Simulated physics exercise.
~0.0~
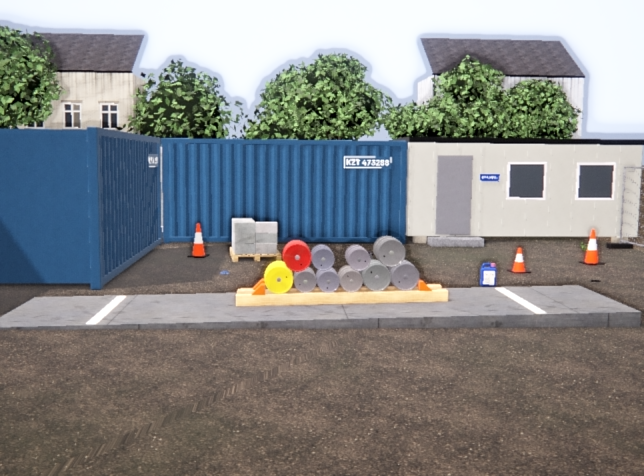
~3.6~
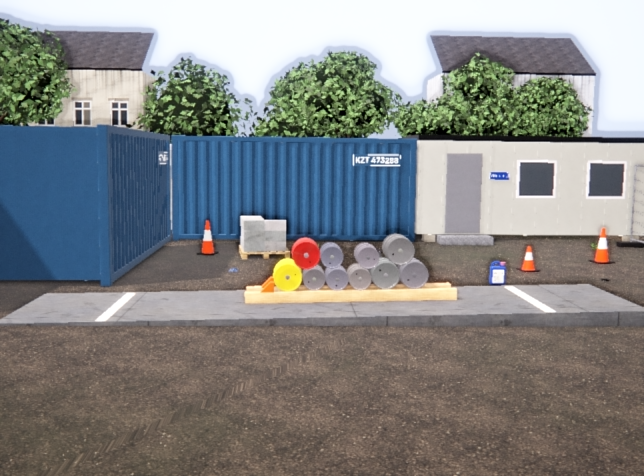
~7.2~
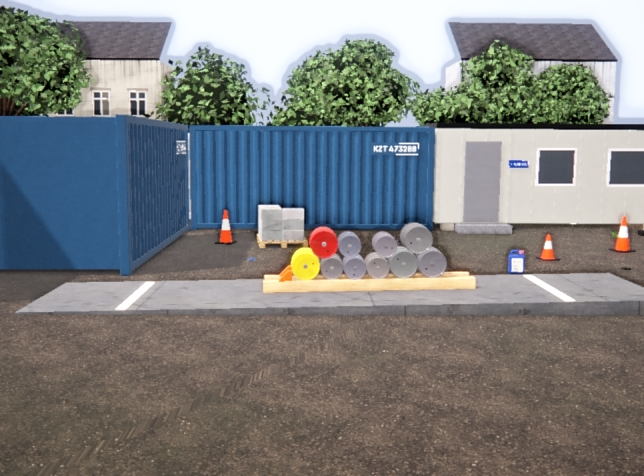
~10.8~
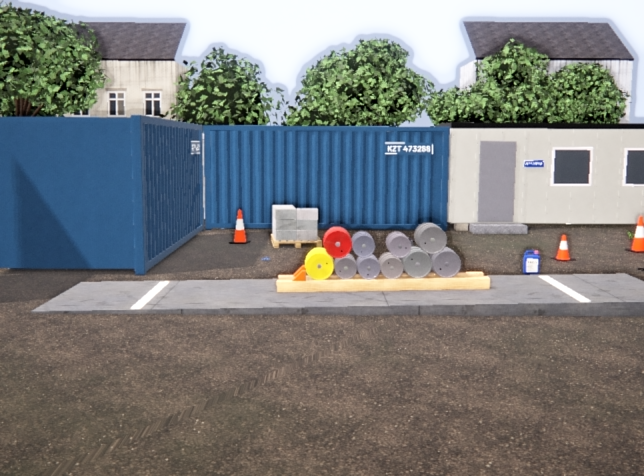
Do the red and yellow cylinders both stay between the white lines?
Yes, both stay between the white lines. The red one remains up on the stack and the yellow one remains on the bearers.
